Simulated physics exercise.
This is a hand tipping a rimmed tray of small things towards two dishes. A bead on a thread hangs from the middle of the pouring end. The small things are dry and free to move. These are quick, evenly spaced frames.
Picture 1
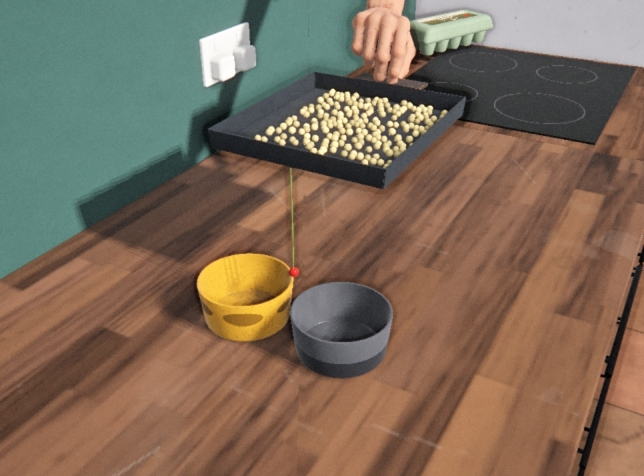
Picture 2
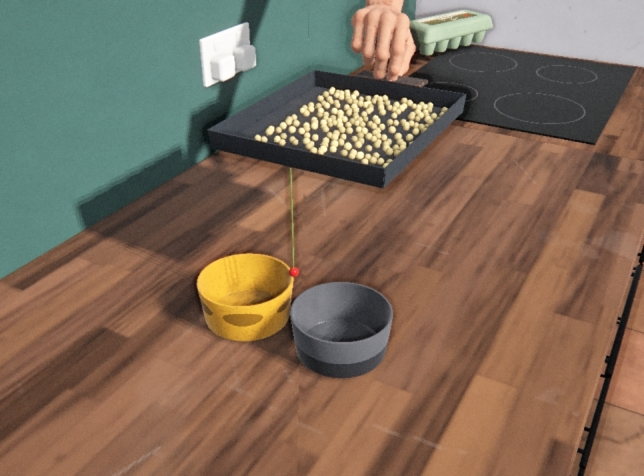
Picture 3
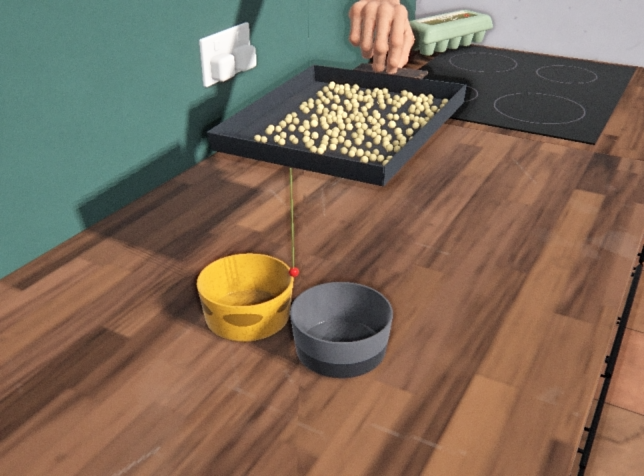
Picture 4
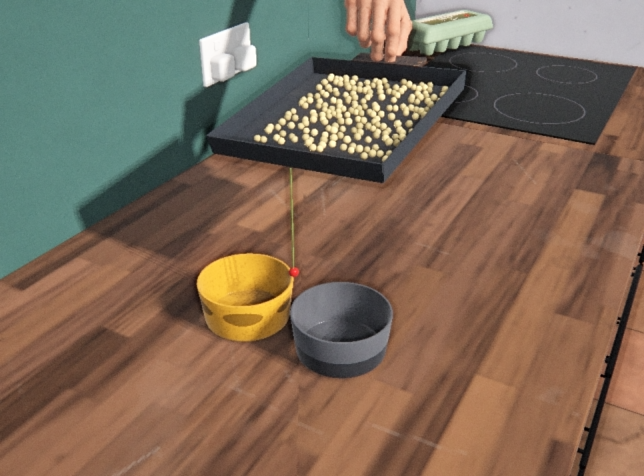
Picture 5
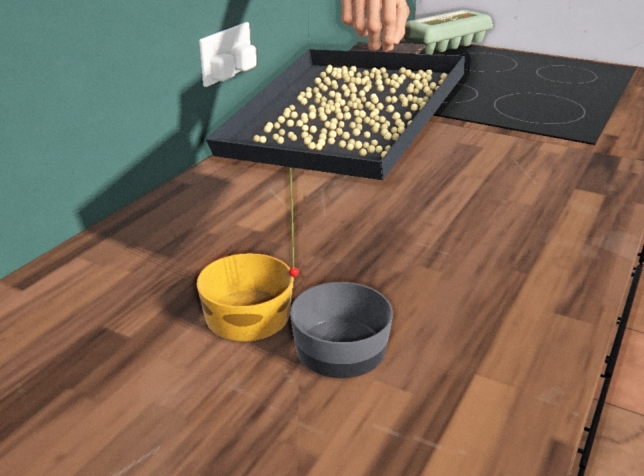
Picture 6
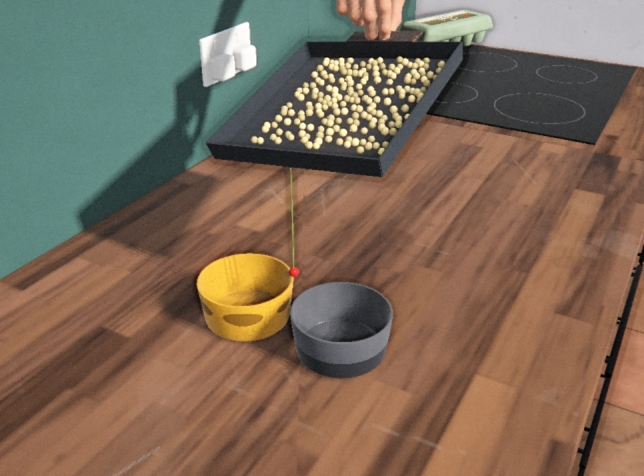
A hand gradually tilts a dark tray of soya beans above yellow and grey bowls.
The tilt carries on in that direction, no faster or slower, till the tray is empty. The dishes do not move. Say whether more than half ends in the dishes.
The two hold the larger part of the load.
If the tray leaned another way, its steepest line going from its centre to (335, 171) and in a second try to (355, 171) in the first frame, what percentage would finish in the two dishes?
Roughly 90 per cent, and 90 per cent.
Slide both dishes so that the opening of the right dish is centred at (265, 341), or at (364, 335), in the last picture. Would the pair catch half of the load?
In turn: Below a half; under half.
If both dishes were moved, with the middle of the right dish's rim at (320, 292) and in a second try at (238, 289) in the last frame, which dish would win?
In turn: The left-hand dish; the right one.
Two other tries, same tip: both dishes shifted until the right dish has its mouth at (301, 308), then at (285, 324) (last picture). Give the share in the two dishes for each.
First some 80, then 20 per cent.
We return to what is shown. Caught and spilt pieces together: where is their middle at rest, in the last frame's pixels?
Around (236, 308).
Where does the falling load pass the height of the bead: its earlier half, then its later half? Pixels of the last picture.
First near (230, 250), later near (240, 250).
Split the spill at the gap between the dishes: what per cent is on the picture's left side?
Roughly 100 in a hundred.
Just after the last frame, tray tipped steeply; almost all on the tray; just a few outside both; just a few in the air.
A moment on, tray tipped past a quarter turn; almost all on the tray; just a few in the left dish; about a tenth outside both; just a few in the air.
Further on, tray tipped past a quarter turn; the larger part in the left dish; roughly a quarter outside both.
When it is over, tray tipped past a quarter turn; not one in the right dish; the larger part in the left dish; roughly a quarter outside both.
